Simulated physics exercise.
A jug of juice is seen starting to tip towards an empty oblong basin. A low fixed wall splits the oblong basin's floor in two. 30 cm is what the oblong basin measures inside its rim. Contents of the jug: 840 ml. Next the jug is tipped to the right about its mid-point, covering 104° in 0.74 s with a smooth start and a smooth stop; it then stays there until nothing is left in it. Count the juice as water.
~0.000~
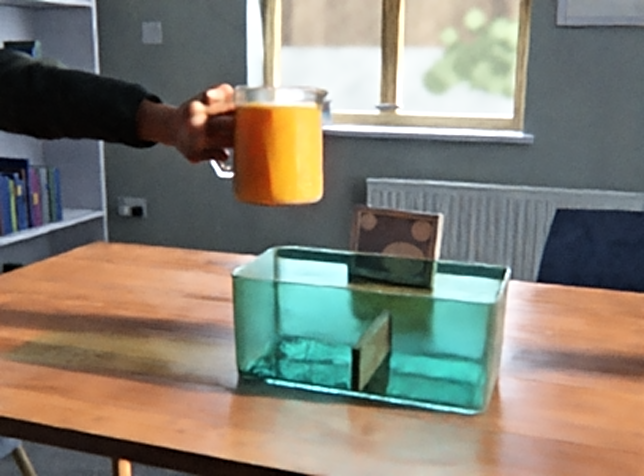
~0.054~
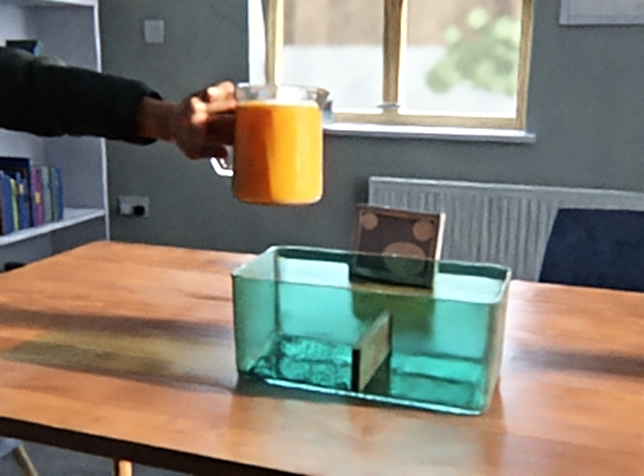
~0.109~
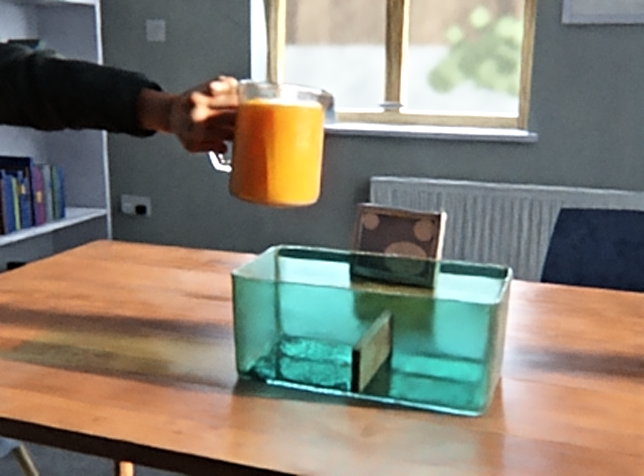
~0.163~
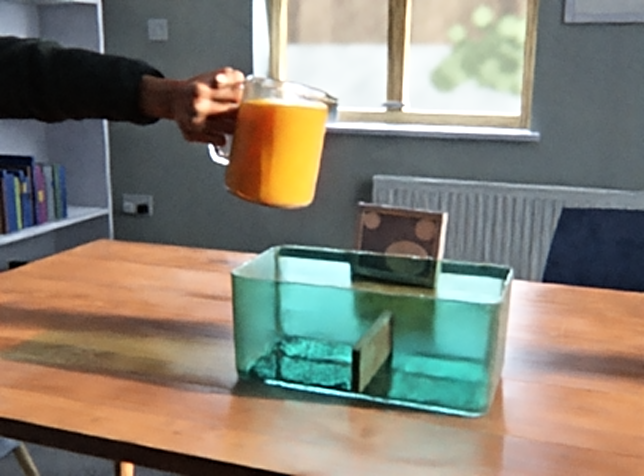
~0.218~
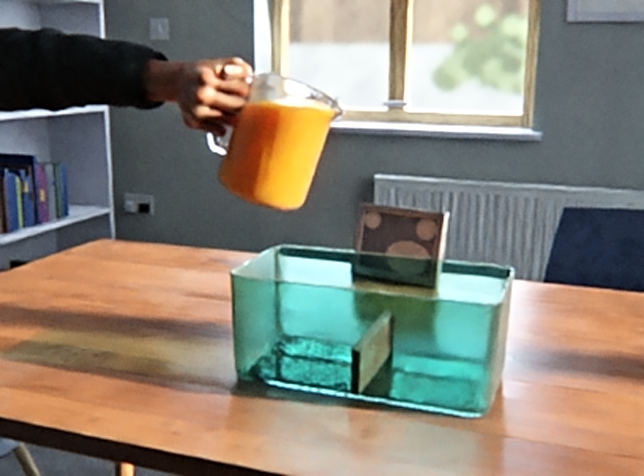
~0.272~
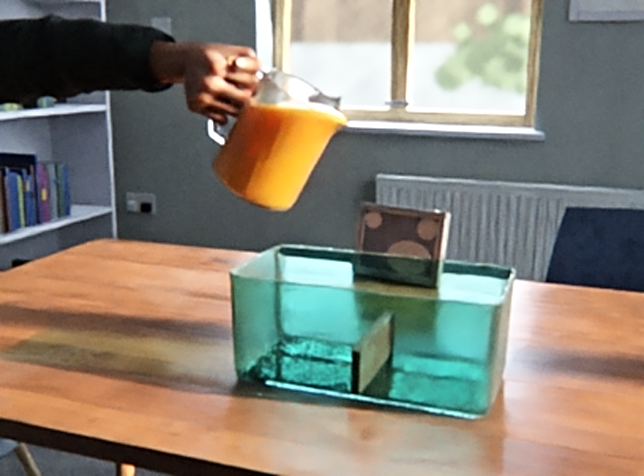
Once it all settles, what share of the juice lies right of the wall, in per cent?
88 %.
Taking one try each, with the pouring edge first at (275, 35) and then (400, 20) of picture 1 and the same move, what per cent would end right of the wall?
10 per cent first, 60 per cent second.
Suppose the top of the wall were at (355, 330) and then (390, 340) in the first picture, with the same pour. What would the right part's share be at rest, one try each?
In order, 95 and 70 per cent.
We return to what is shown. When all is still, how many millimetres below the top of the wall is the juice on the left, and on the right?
Near 48 mm for the left and near 16 mm for the right.
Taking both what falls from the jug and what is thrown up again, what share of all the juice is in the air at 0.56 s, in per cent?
Close to 20 in a hundred.
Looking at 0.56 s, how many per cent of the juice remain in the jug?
Near 70 in a hundred.
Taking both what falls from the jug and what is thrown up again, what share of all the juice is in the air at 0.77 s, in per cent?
Around 20 percent of it is airborne.
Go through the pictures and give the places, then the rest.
It leans 0°; its right rim is at (329, 91); the juice meets the walls at (243, 104) and (318, 106); the oblong basin's rim runs from (255, 261) to (504, 286); the wall's top is at (374, 329), in the first picture.
It leans 1°; its right rim is at (330, 91); the juice meets the walls at (244, 102) and (319, 107), in the second picture.
It leans 5°; its right rim is at (334, 95); the juice meets the walls at (246, 102) and (323, 107), in the third picture.
It leans 12°; its right rim is at (339, 101); the juice meets the walls at (249, 106) and (328, 107), in the fourth picture.
It leans 21°; its right rim is at (344, 111); the juice meets the walls at (244, 119) and (335, 109), in the fifth picture.
It leans 31°; its right rim is at (349, 125); the juice meets the walls at (241, 125) and (346, 115), in the sixth picture.
By 0.56 s the tilt is 90° and 70 per cent is still to pour, 0 is left of the wall and 10 right of it.
By 0.77 s the tilt is 104° and 25 per cent is still to pour, 3 is left of the wall and 53 right of it.
By 1.00 s the tilt is 104° and 6 per cent is still to pour, 6 is left of the wall and 82 right of it.
By 1.24 s the tilt is 104° and 1 per cent is still to pour, 10 is left of the wall and 88 right of it.
At rest 12 per cent lies left of the wall, 88 right of it and 1 outside.
